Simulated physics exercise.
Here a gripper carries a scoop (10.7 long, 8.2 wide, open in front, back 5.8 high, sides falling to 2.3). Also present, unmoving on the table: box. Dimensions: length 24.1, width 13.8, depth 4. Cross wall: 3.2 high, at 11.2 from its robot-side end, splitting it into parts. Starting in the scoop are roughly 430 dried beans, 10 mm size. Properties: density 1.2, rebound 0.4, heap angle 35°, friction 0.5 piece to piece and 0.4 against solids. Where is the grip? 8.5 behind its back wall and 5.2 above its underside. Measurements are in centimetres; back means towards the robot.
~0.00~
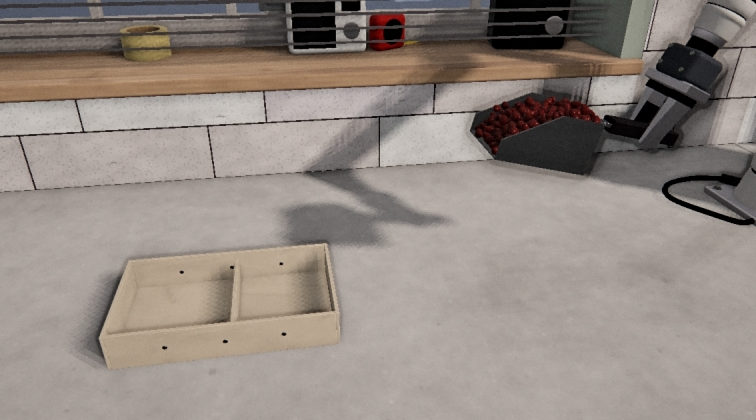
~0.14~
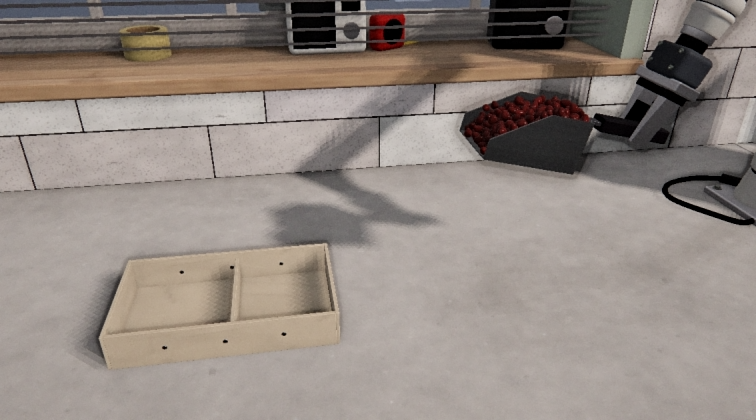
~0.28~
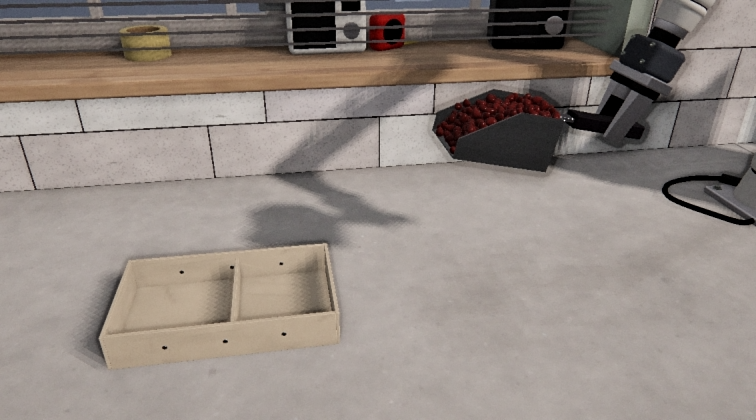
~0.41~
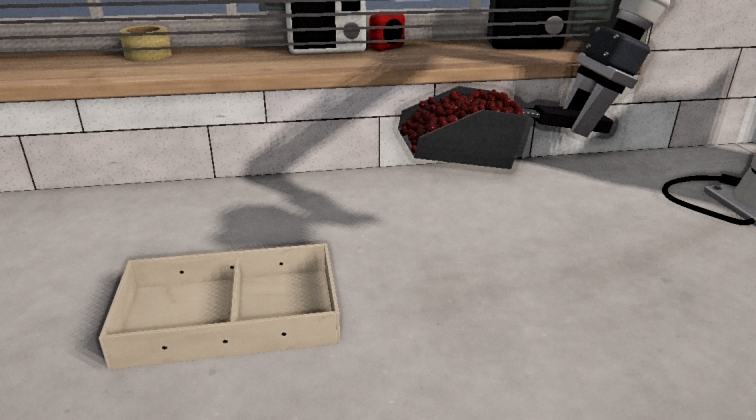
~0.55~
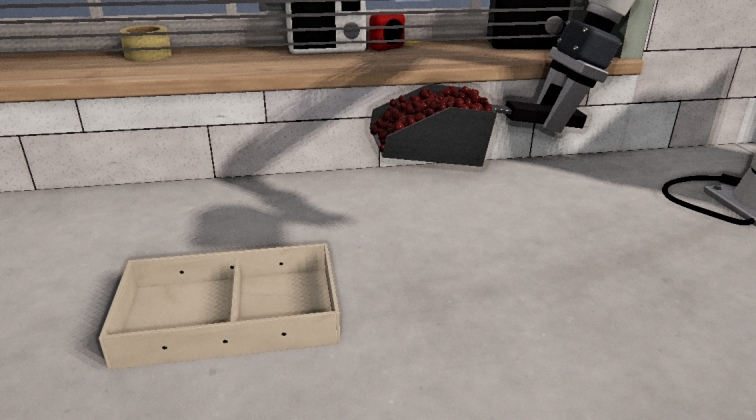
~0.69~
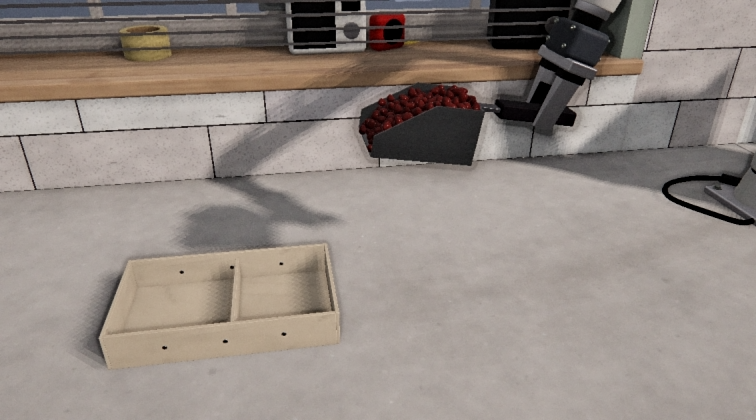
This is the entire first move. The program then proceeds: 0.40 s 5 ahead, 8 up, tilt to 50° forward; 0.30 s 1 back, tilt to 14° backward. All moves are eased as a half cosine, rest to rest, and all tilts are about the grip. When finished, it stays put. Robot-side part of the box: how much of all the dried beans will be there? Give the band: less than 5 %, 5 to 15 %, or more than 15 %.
Band: 5 to 15 %.
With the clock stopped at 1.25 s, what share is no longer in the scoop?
90 %.
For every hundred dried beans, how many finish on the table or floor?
Roughly 80 %.
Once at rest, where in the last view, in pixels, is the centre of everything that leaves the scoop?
At about (358, 297).
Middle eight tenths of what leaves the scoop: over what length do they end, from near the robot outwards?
I'd put it near 30 cm.
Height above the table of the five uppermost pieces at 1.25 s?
Roughly 24 cm high.
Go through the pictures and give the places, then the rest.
In the first frame, scoop floor at (533, 151), tilted 14° backward; upper third of the load around (549, 117), from x 480 to 595, top at y 100; 428 on the scoop.
In the second frame, scoop floor at (523, 150), tilted 14° backward; upper third of the load around (539, 116), from x 470 to 585, top at y 100.
In the third frame, scoop floor at (496, 148), tilted 12° backward; upper third of the load around (511, 114), from x 440 to 555, top at y 95.
In the fourth frame, scoop floor at (461, 146), tilted 11° backward; upper third of the load around (477, 110), from x 405 to 520, top at y 95.
In the fifth frame, scoop floor at (433, 144), tilted 9° backward; upper third of the load around (448, 108), from x 375 to 490, top at y 90.
In the sixth frame, scoop floor at (422, 144), tilted 9° backward; upper third of the load around (436, 107), from x 365 to 475, top at y 90; 428 on the scoop.
By 0.97 s, tilted 38° forward, highest piece 24 above the table; 361 on the scoop, 1 on the table or floor, 66 in flight or on a rim.
By 1.25 s, tilted 15° forward, highest piece 23 above the table; 320 on the table or floor, 35 on the scoop, 11 in the robot-side part, 62 in flight or on a rim.
By 1.59 s, tilted 14° backward, highest piece 16 above the table; 330 on the table or floor, 39 in the far-side part, 36 in the robot-side part, 23 in flight or on a rim.
By 2.64 s, tilted 14° backward, highest piece 3 above the table; 336 on the table or floor, 56 in the far-side part, 36 in the robot-side part.
Final count, 336 on the table or floor, 56 in the far-side part, 36 in the robot-side part. That is 8 % in the robot-side part of the box.
